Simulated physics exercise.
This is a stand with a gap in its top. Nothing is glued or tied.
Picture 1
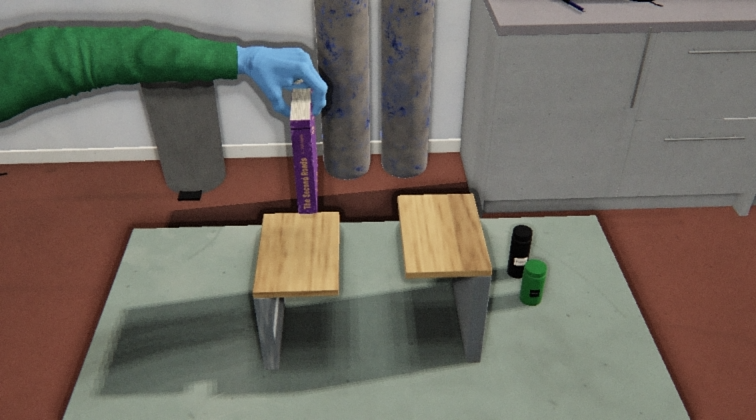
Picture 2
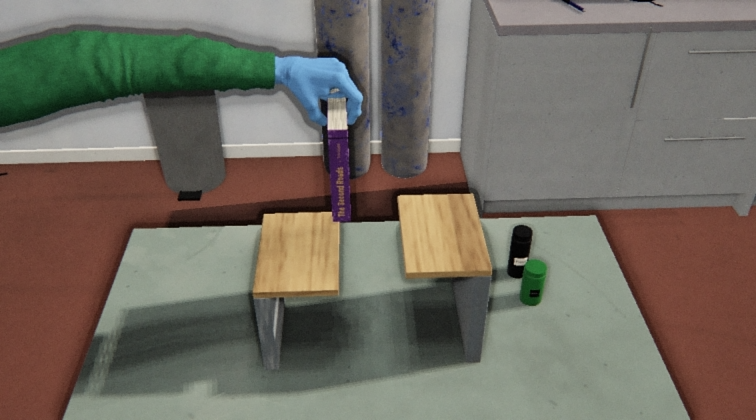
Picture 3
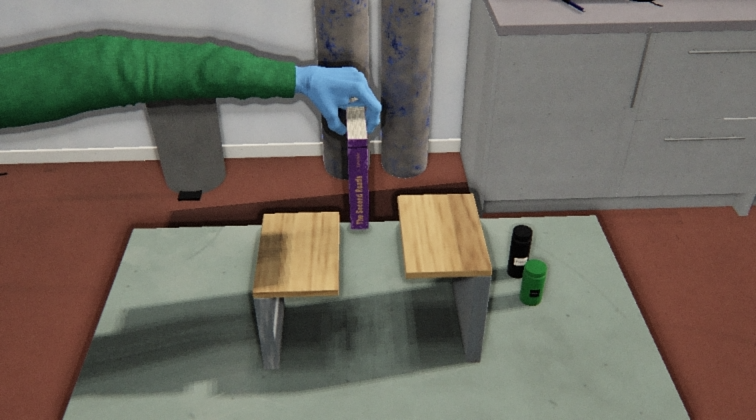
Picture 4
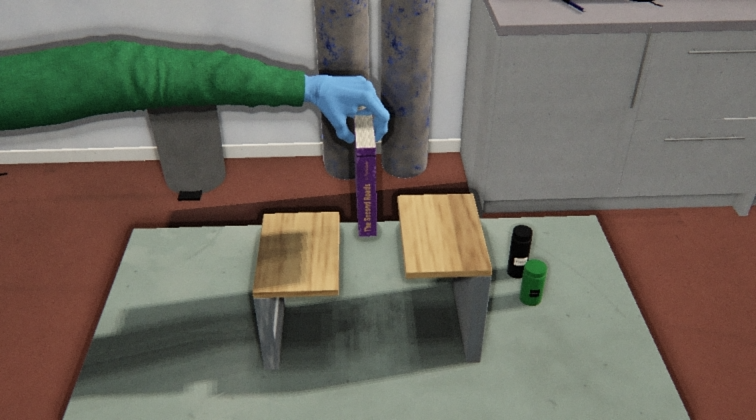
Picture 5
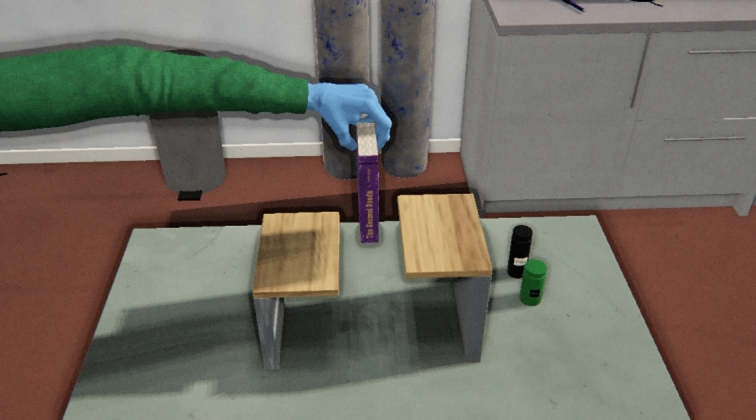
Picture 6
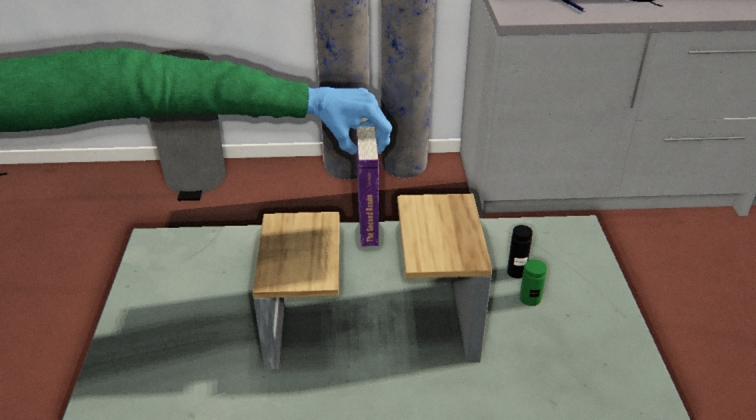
A blue-gloved hand in a green sleeve carried an upright purple book rightward from behind the left wooden top, lowered it slightly, and held it nearly still above the gap between the two tops.
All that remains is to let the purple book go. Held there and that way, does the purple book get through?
In the end the book reaches the table.
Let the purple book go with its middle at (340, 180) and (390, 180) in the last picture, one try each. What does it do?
First, it goes down the gap; second, it goes down the gap.
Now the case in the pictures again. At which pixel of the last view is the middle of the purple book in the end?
Near (369, 292).
Then, 0.32 s past the last view, purple book displaced about its own width near (369, 274).
Then, 0.66 s past the last view, purple book displaced well along near (369, 292).
Finally, moved from the start, purple book; the other 2 still in place. Final places as the last picture's camera would see them, purple book near (369, 292). The book drops through.
